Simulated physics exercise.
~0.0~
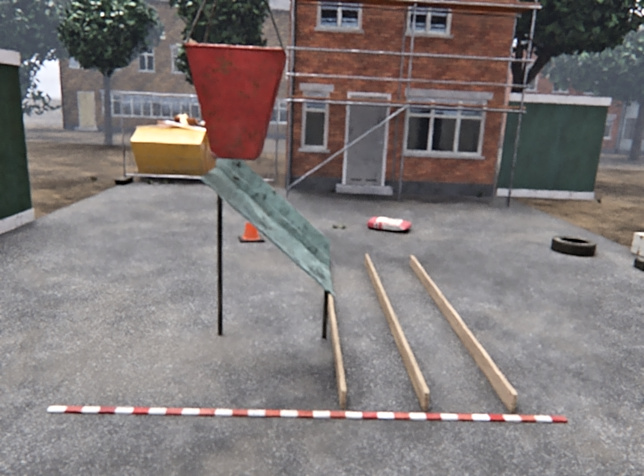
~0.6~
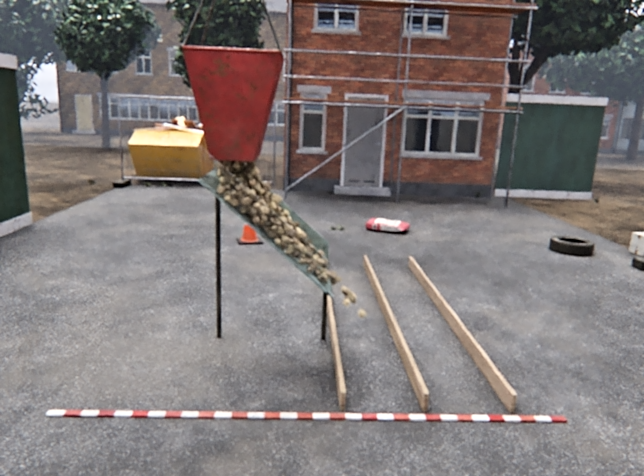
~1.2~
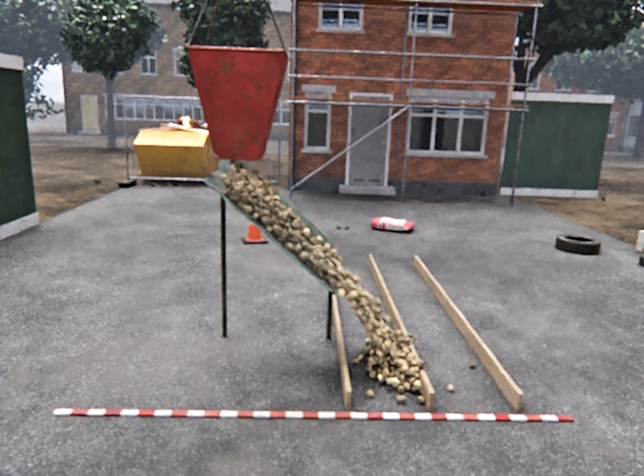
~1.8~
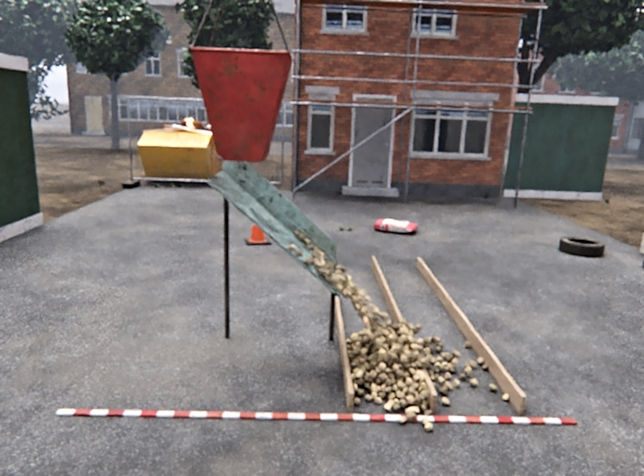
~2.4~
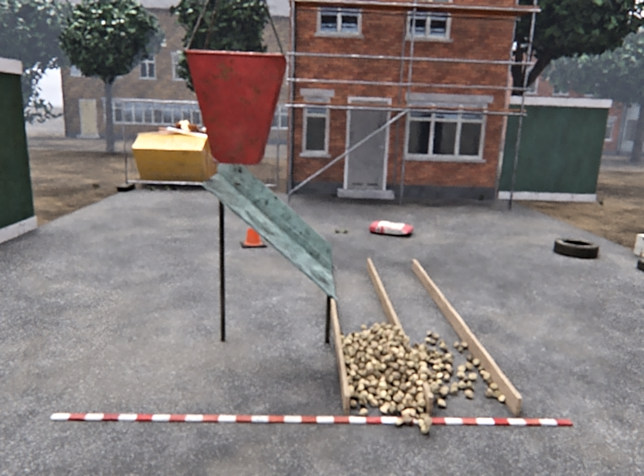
At the start, a red skip hangs above a sloping green steel chute on a paved yard, with wooden planks on the ground and a scaffolded brick house behind. Pale brown stones pour from the bottom of the skip and slide down the chute to the right. They spill off its lower end and pile up between the left and middle planks. As the flow thins, the heap spreads, and some stones reach the right bay. Finally the chute is bare, with most stones lying in the left bay and a smaller scatter in the right.
